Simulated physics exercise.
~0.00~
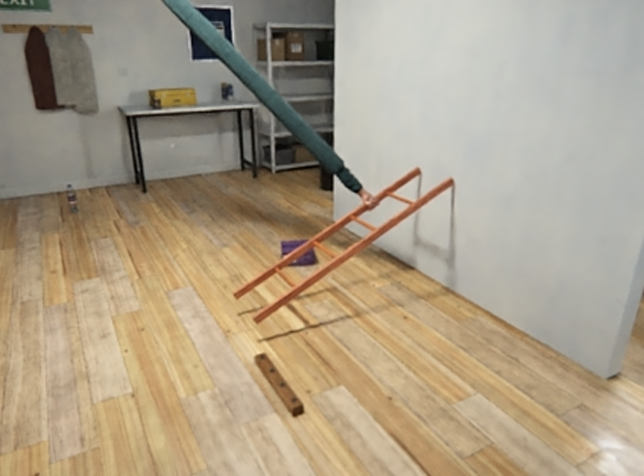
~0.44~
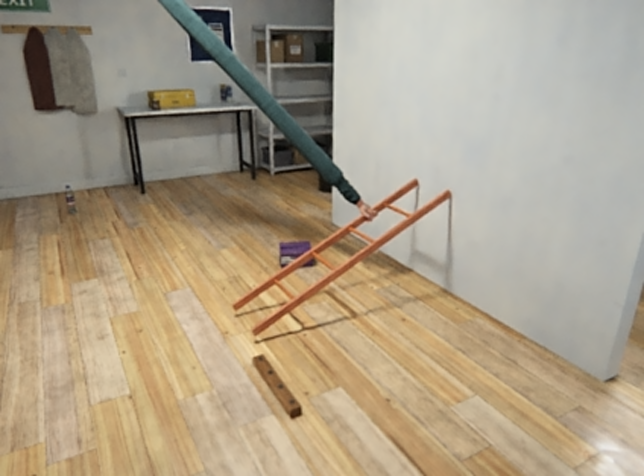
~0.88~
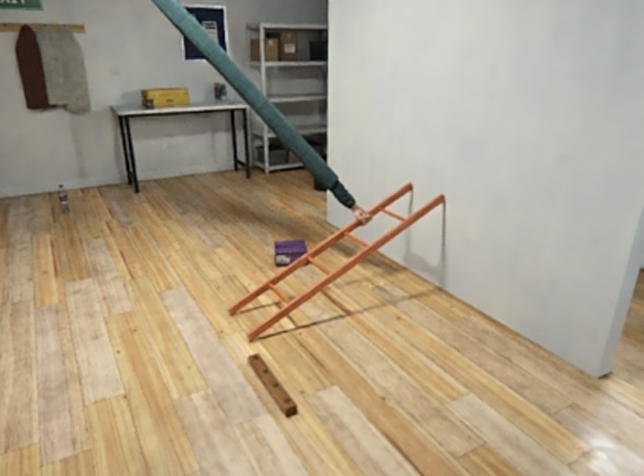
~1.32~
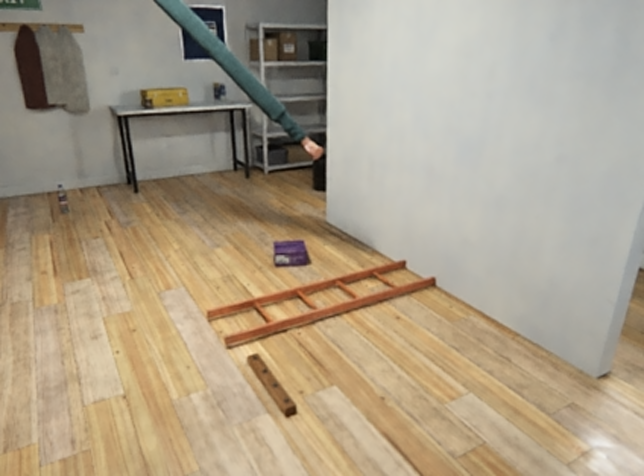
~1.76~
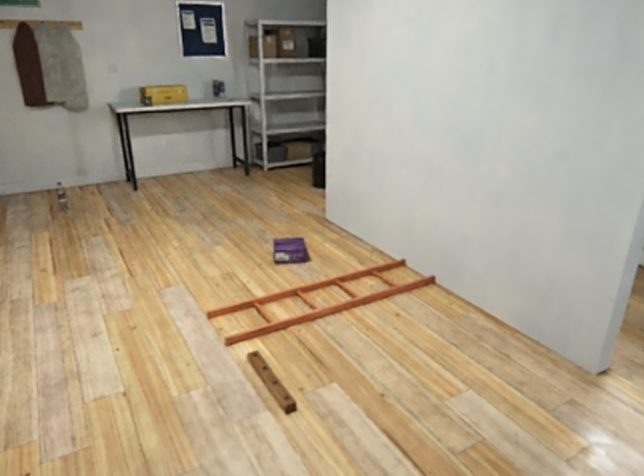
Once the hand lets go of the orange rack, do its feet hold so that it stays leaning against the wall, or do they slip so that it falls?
The feet slip away from the wall, and the orange rack drops flat onto the floor.
